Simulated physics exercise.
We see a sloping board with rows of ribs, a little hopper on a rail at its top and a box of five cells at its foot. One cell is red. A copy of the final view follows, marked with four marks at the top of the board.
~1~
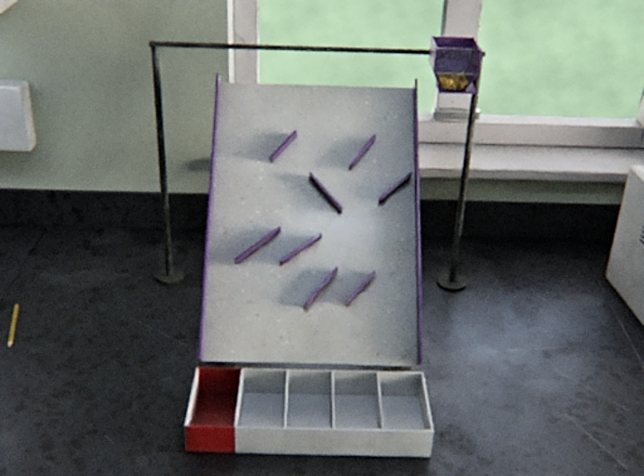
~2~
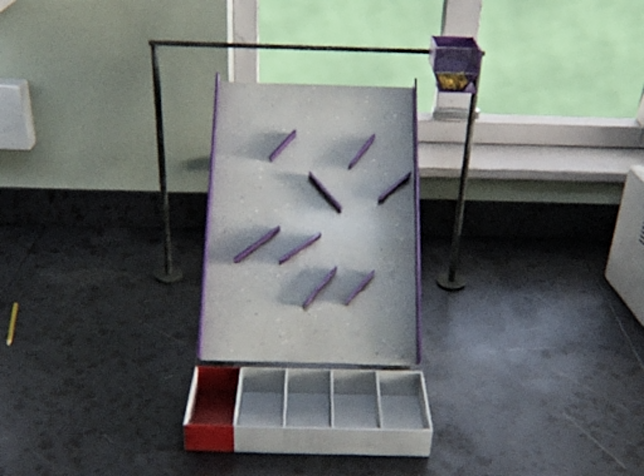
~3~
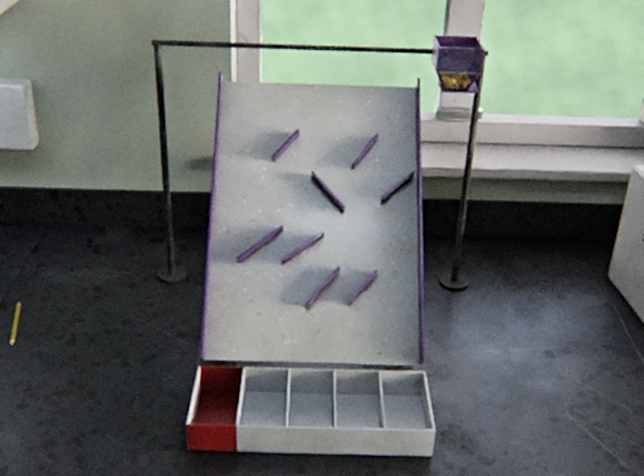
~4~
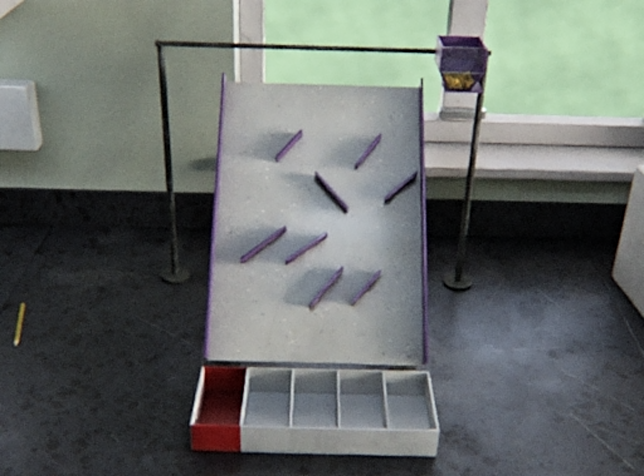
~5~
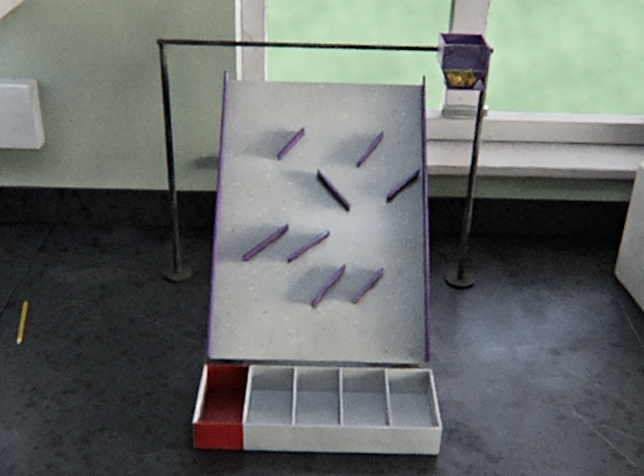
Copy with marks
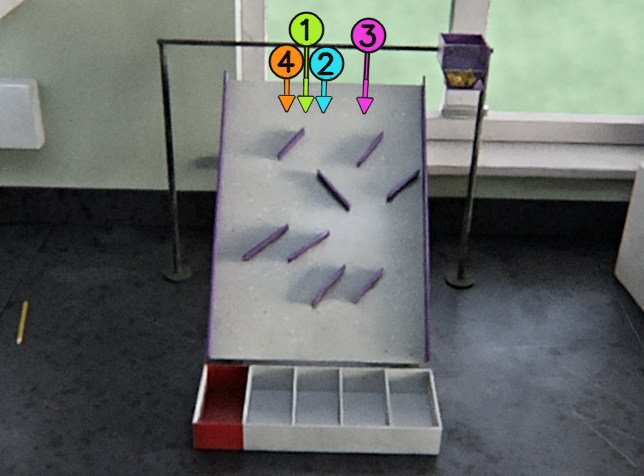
To begin with, a purple hopper holding small yellow pieces sits at the right end of a rail above a sloping, ribbed board, with a five-cell box, its leftmost cell red, below. The whole view then drifts very slightly rightward, while the hopper, its contents and the board show no movement of their own.
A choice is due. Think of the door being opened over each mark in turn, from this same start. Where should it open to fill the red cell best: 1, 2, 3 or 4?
4 beats the others.
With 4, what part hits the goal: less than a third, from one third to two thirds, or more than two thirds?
Mark 4 gives more than two thirds.
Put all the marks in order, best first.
The order is 4, 1, 2, 3.
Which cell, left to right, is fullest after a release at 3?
It is the third one.
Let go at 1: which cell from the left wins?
It is the first one.
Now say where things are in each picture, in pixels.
Hopper (451, 82), puffed corn balls, door shut, in the first frame.
Ribs (270, 156) to (295, 130), (350, 164) to (375, 134), (309, 172) to (341, 208), in the second frame.
Ribs (383, 197) to (414, 172), (237, 259) to (282, 226), (282, 260) to (324, 232), in the third frame.
Ribs (311, 304) to (343, 266), (353, 301) to (381, 270), in the fourth frame.
Red cell (219, 434), number 1 of 5 from the left, in the fifth frame.
On the marked copy, mark 1 meets the board at (305, 106); mark 2 meets the board at (323, 106); mark 3 meets the board at (364, 107); mark 4 meets the board at (286, 105).
With 1, roughly two thirds in the red cell, roughly a third in other cells, just a few held on the board.
With 2, roughly a quarter in the red cell, the larger part in other cells, just a few held on the board.
With 3, not one piece in the red cell, almost all in other cells, just a few held on the board.
With 4, almost all in the red cell, just a few in other cells.
